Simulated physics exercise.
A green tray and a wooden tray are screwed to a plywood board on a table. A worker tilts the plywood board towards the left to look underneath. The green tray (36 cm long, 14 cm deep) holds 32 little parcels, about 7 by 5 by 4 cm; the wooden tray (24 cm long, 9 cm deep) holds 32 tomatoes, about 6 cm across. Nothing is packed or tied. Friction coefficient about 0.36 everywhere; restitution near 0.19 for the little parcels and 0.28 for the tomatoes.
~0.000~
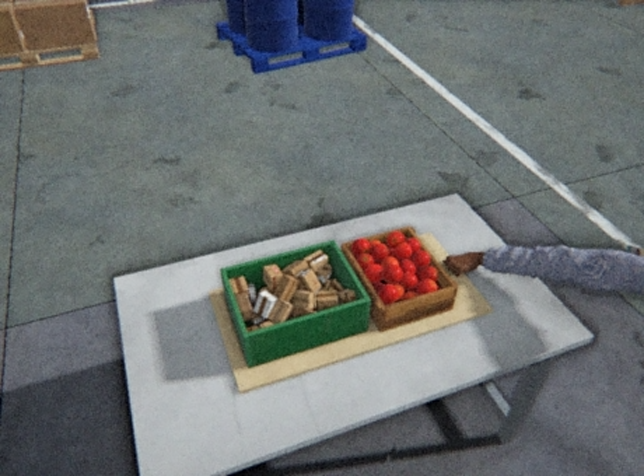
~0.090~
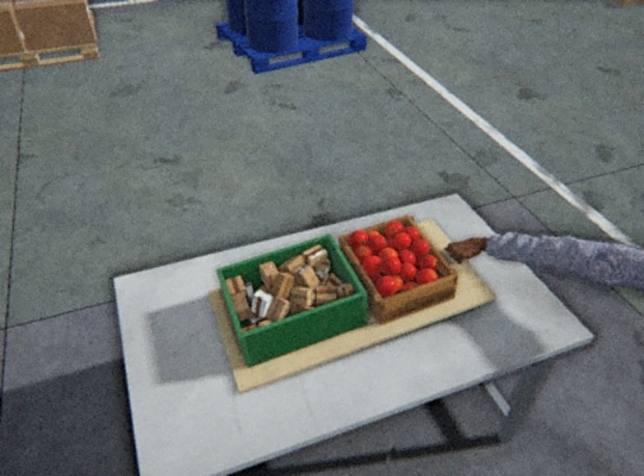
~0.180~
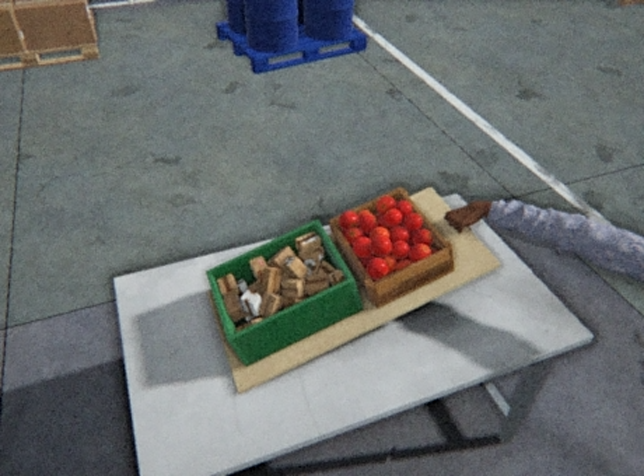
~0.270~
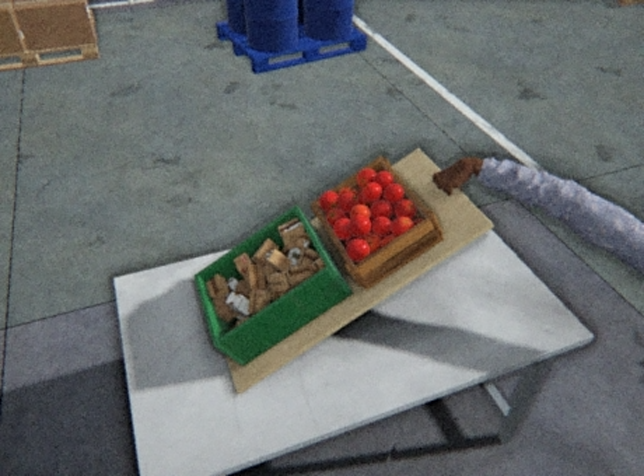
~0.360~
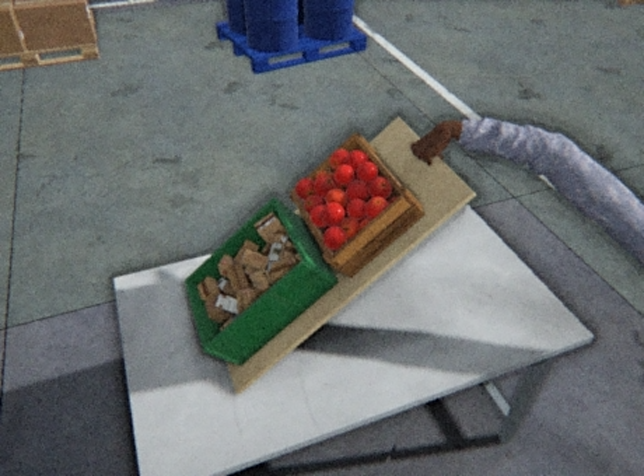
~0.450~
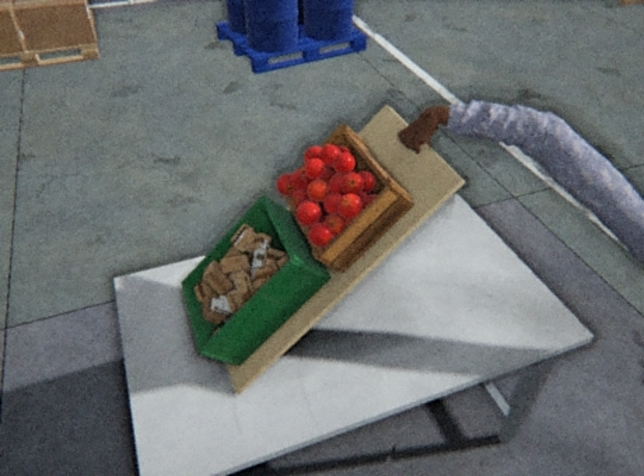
A gloved hand at the end of a grey sleeve lifts the right end of a plywood board, tilting it steadily steeper towards the left, while the camera stays still. On the board sit a green tray of small brown parcels at left and a wooden tray of red tomatoes at right, both tilting with it. The white table stands on a grey concrete floor, seen from above, with blue barrels behind.
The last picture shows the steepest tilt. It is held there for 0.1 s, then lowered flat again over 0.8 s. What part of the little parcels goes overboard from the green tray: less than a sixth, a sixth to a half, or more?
Out of the green tray go less than a sixth of the little parcels.
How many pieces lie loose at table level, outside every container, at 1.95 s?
Some 8 pieces.
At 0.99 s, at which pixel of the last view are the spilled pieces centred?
Near (283, 281).
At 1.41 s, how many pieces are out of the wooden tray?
Out by then, roughly: Wooden tray 12.
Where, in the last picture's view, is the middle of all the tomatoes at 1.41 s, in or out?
Around (372, 283).
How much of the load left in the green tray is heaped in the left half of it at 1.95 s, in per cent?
Roughly 70 in a hundred.
After 0.69 s, tilt 40°; green tray 32 in, 0 out and wooden tray 24 in, 8 out.
After 0.99 s, tilt 18°; green tray 30 in, 2 out and wooden tray 22 in, 10 out.
After 1.41 s, tilt 0°; green tray 30 in, 2 out and wooden tray 21 in, 11 out.
Final count (at 1.95 s), green tray 30 in, 2 out and wooden tray 21 in, 11 out. Asked share, 2 of 32, 6 per cent.
